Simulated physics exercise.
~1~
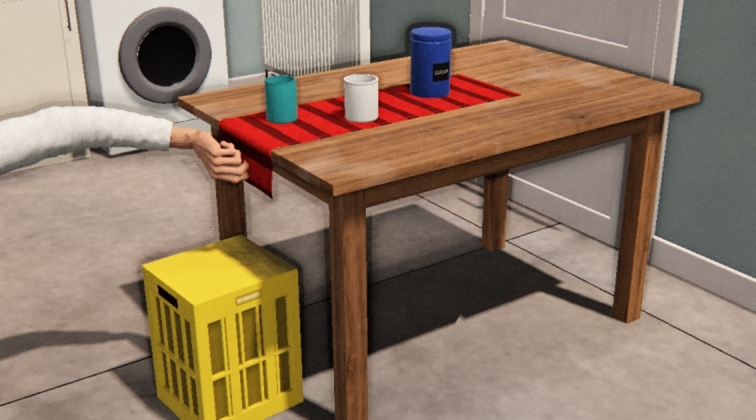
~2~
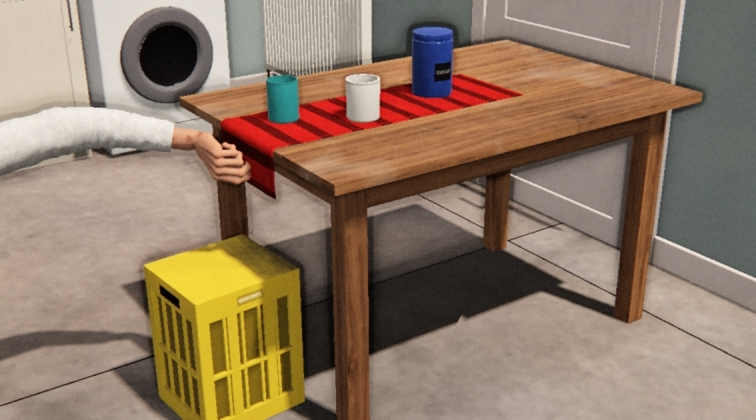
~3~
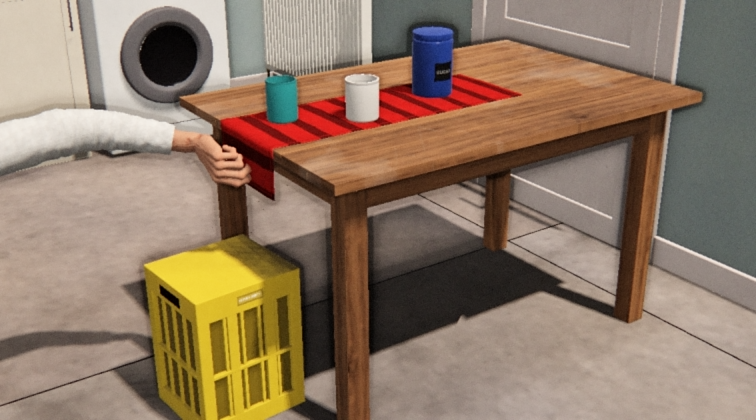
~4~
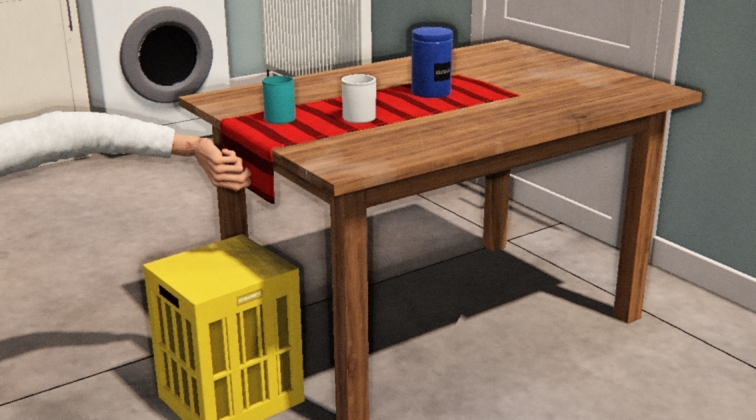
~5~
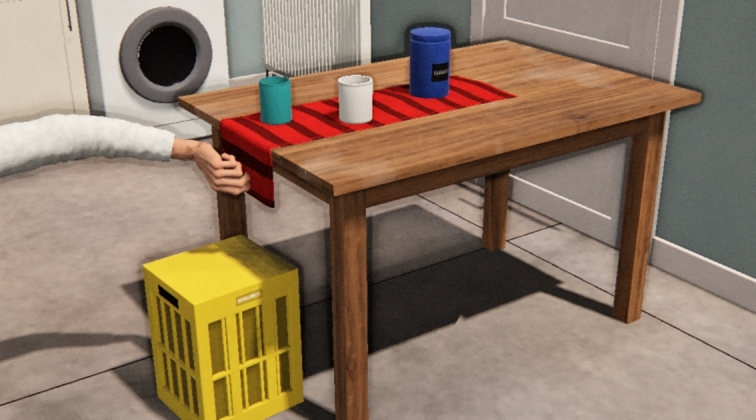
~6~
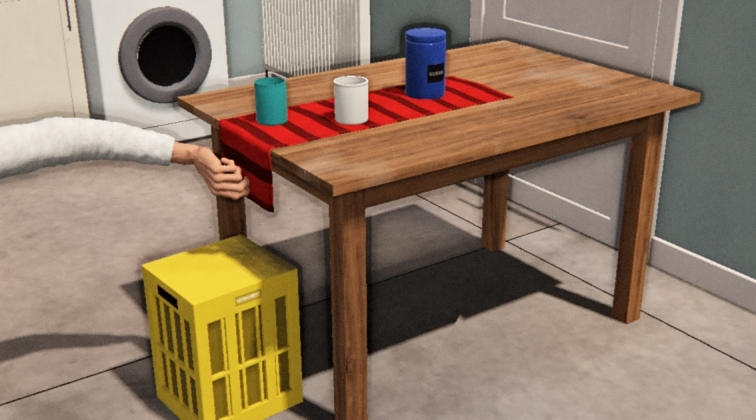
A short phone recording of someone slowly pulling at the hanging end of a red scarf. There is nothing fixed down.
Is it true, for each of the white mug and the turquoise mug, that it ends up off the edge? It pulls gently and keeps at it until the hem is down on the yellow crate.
Checked: For the white mug false, for the turquoise mug true.
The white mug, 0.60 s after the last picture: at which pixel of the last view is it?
Approx. location: (309, 109).
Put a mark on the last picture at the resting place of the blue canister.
About (368, 74).
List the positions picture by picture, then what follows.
Scarf end (273, 199); white mug (361, 79); turquoise mug (280, 79); blue canister (431, 31); top of the crate (212, 282), in the first picture.
Scarf end (276, 198), far hem (523, 95); turquoise mug (282, 79); turquoise mug stands on the cloth, in the second picture.
Scarf end (275, 200); white mug (362, 78), in the third picture.
Scarf end (275, 204), far hem (520, 96); turquoise mug (278, 80), in the fourth picture.
Scarf end (274, 208); white mug (355, 80), in the fifth picture.
Scarf end (274, 212), far hem (513, 97); white mug (351, 81); turquoise mug (270, 81); top of the crate (212, 282), in the sixth picture.
Then, 0.20 s on from there, hem going down; white mug moved a little; turquoise mug moved a little.
Then, 0.60 s on from there, hem going down; white mug carried along near (309, 109); turquoise mug tipping at the edge near (229, 110).
Then, 1.06 s on from there, hem on the crate; white mug carried along near (290, 113); turquoise mug over the edge.
In the end, hem on the crate; white mug carried along near (289, 113); turquoise mug over the edge. The white mug stays on the table and the turquoise mug goes over the edge.
